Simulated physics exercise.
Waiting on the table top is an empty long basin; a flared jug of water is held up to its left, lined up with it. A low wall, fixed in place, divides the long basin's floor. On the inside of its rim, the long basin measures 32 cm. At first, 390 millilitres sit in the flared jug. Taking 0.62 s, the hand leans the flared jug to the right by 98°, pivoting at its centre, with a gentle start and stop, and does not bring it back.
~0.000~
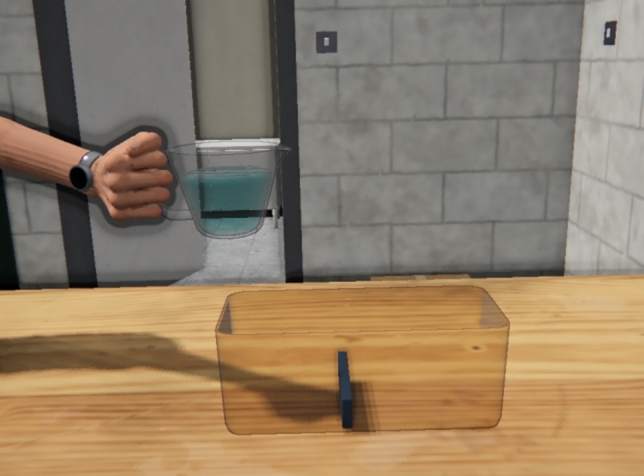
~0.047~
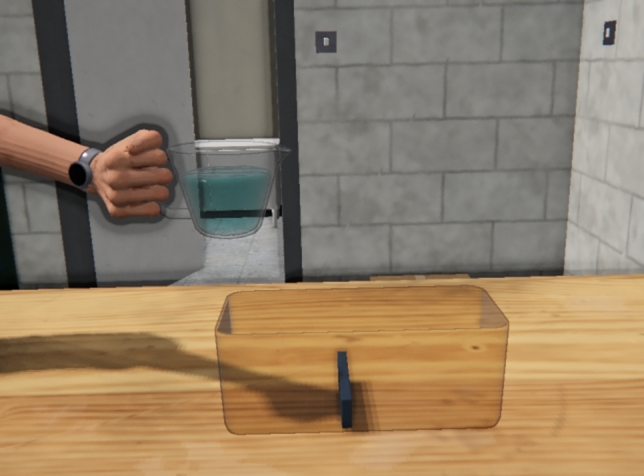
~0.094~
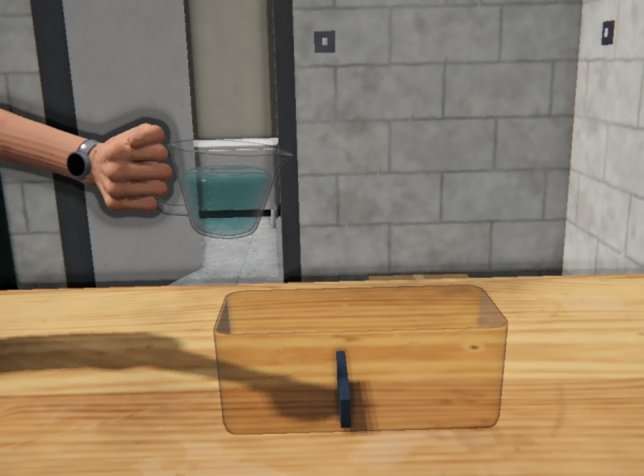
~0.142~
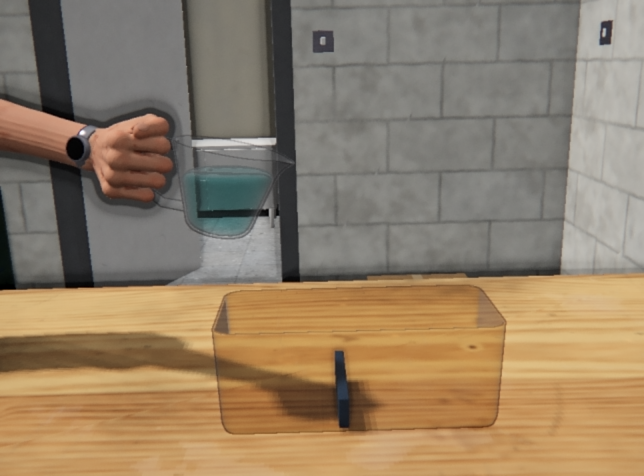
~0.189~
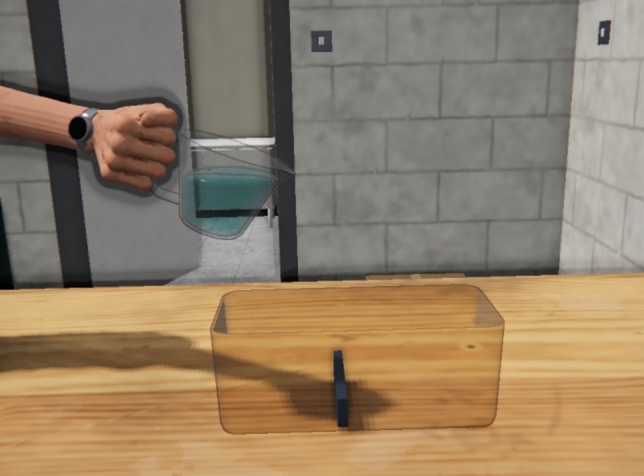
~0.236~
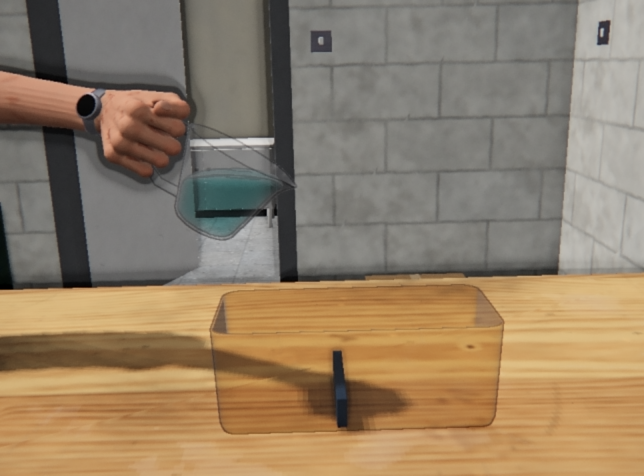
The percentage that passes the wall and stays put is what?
It is about 36 per cent.
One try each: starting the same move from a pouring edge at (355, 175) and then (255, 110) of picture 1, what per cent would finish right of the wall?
First 95, then 10 per cent.
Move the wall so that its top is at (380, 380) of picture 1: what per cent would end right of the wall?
Then it comes to around 15 per cent.
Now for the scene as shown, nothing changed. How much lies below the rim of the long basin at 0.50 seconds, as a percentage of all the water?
I reckon close to 18 percent of it.
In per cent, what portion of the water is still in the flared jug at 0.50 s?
Roughly 44 %.
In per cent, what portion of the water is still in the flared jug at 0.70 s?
5 per cent or thereabouts.
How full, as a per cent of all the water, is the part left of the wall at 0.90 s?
The left part holds some 64 per cent.
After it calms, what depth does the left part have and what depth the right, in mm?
Left 14 mm, right 6 mm.
By 0.50 s the tilt is 89° and 45 per cent is still to pour, 9 is left of the wall and 10 right of it.
By 0.70 s the tilt is 98° and 5 per cent is still to pour, 51 is left of the wall and 34 right of it.
By 0.90 s the tilt is 98° and 0 per cent is still to pour, 63 is left of the wall and 35 right of it.
By 1.12 s the tilt is 98° and 0 per cent is still to pour, 63 is left of the wall and 36 right of it.
At rest 63 per cent lies left of the wall, 36 right of it and 1 outside.
